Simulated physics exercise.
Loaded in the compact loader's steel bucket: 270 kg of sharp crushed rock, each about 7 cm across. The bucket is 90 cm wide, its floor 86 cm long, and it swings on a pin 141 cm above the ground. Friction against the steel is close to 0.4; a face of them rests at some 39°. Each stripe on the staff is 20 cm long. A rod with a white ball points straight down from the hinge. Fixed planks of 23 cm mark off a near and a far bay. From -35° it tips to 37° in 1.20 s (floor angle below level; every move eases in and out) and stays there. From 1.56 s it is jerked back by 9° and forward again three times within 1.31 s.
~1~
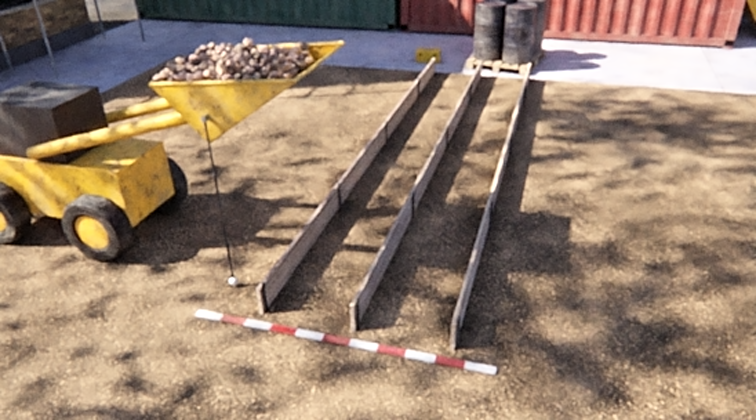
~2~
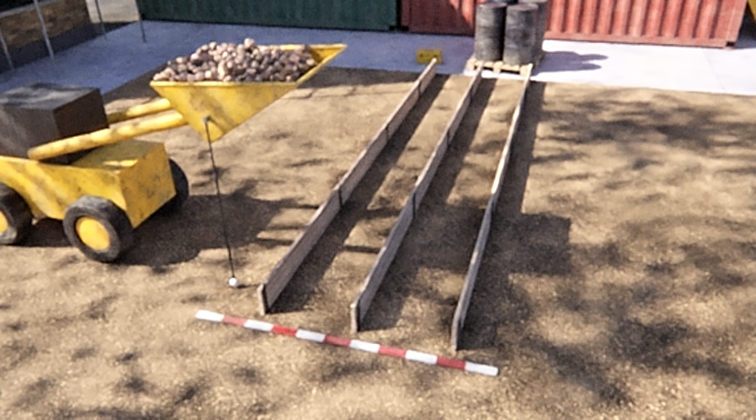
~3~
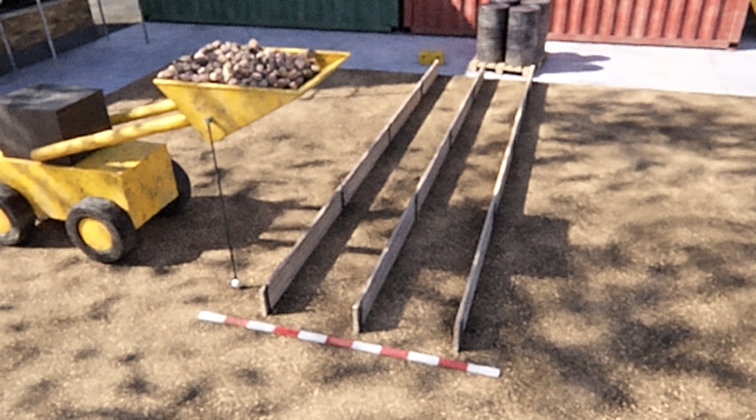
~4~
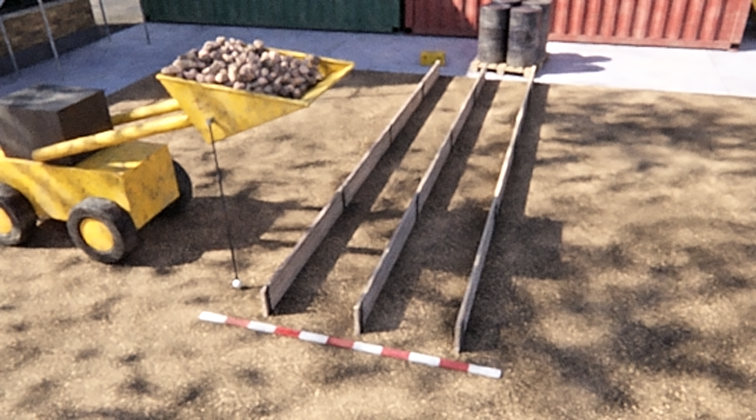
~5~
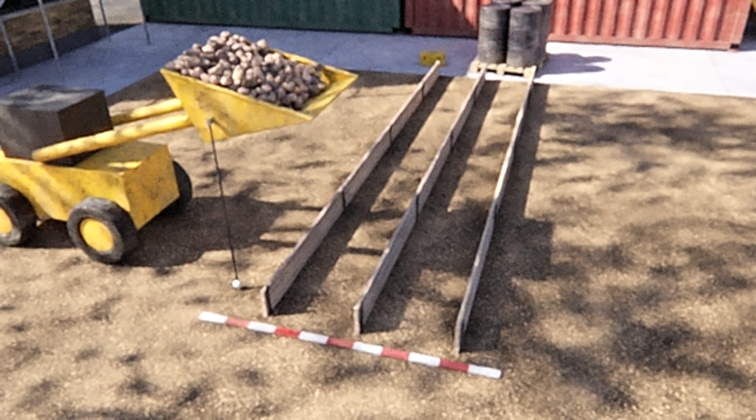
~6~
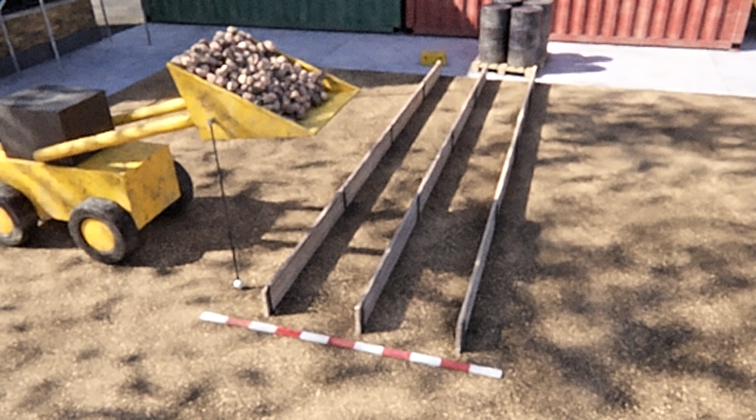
Sunlit gravel yard with a yellow compact loader tilting its bucket of stones gradually forward beside long upright boards.
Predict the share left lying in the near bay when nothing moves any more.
Some 70 per cent of it.
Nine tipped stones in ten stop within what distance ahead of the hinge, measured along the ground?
About 150 cm.
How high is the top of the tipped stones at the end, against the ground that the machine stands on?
About 34 cm above it.
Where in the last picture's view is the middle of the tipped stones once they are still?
Near (372, 265).
A little later the floor is at 26°; 100 % in the bucket; the foremost stones are at (317, 144).
Then the floor is at 37°; 74 % in the bucket, 25 % in the near bay; the foremost stones are at (360, 234).
Later still the floor is at 37°; 0 % in the bucket, 72 % in the near bay, 28 % in the far bay; the foremost stones are at (468, 290).
In the end the floor is at 37°; 0 % in the bucket, 72 % in the near bay, 28 % in the far bay; the foremost stones are at (468, 290).
